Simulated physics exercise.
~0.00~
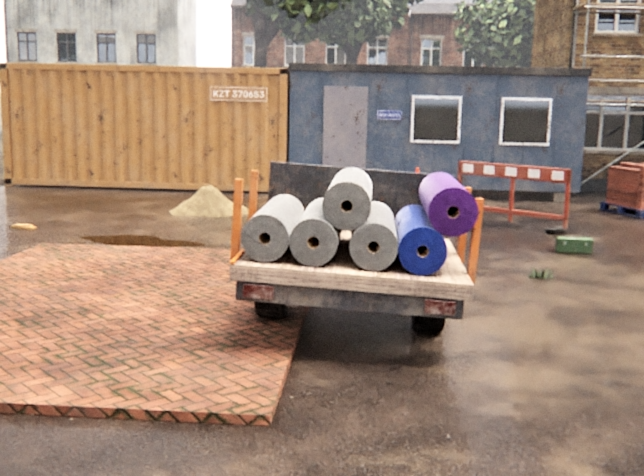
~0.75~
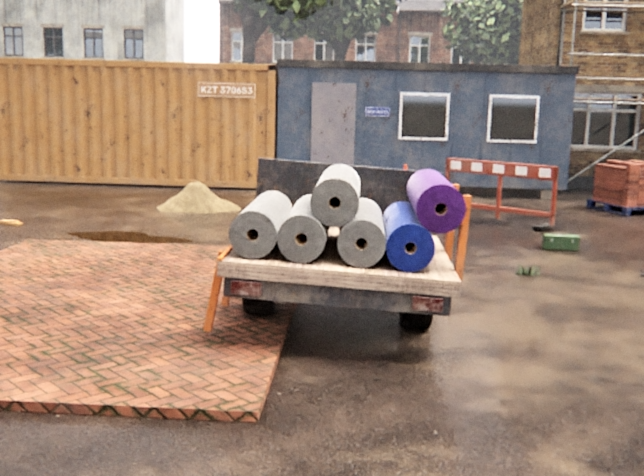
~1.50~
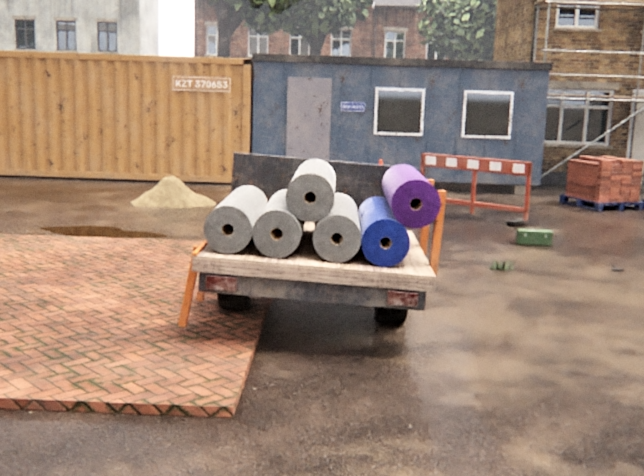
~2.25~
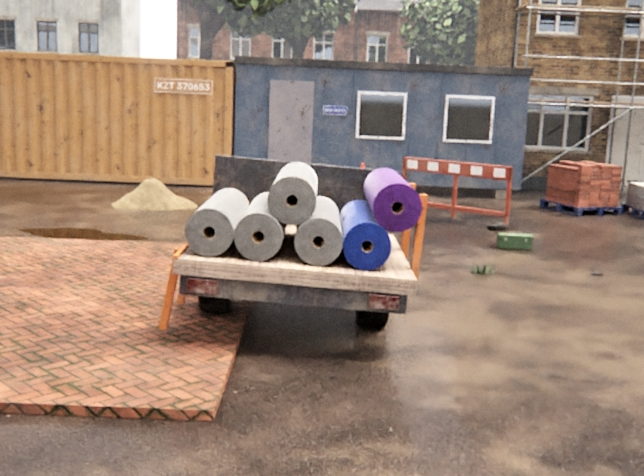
Six large rolls, four grey, one blue and one purple, lie stacked on a low flatbed trailer seen from behind in a wet yard. The purple roll rests up on the right beside a raised grey one, with the blue roll below it on the deck. Brick paving lies to the left, while a tan container and a blue cabin stand behind. The orange posts on the left edge swing outward and down, while those on the right stay upright. As the view pans slightly right, the rolls hold still, and all remain on the deck at the end.
